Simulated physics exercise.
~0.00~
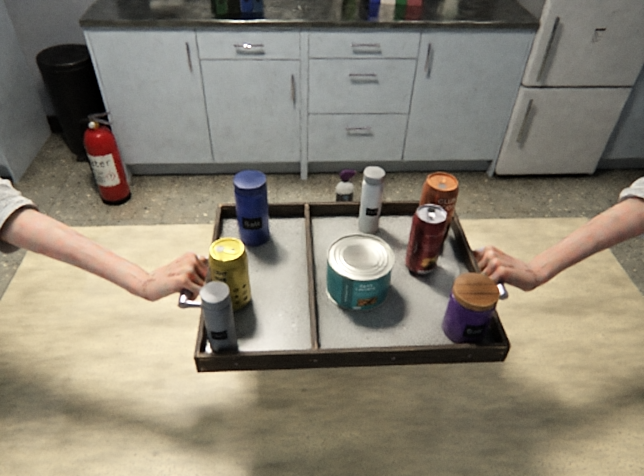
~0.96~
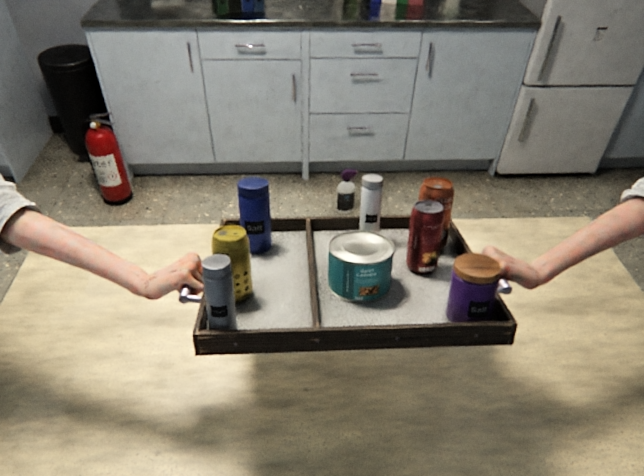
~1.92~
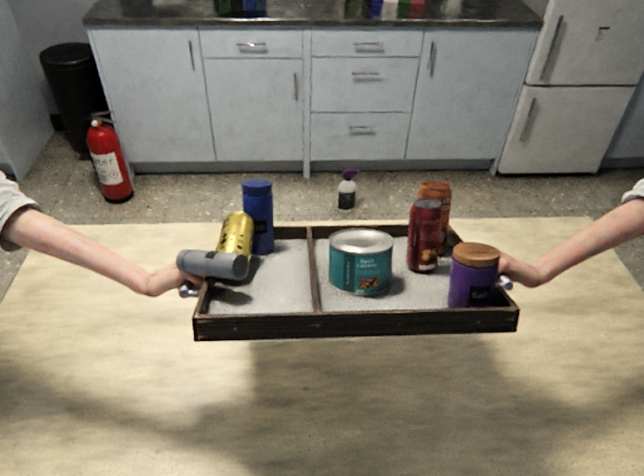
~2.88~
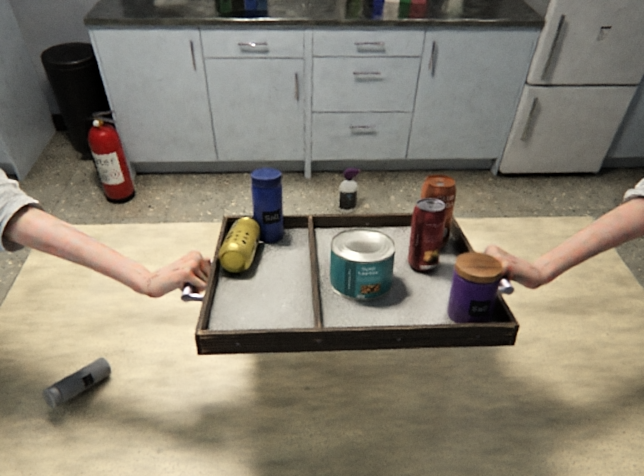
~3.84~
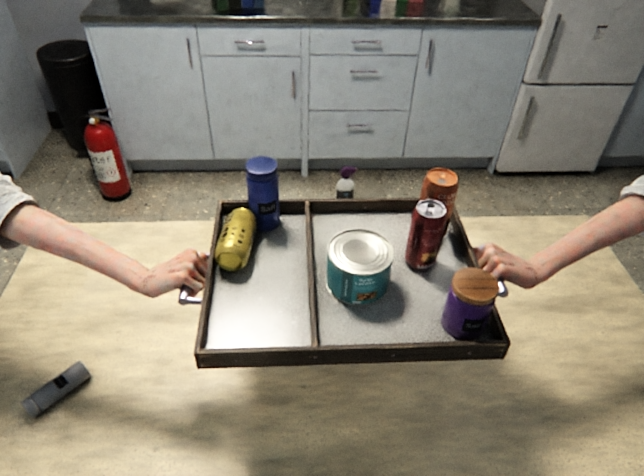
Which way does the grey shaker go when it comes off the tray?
It moves to the left, ending up lying on its side on the table.
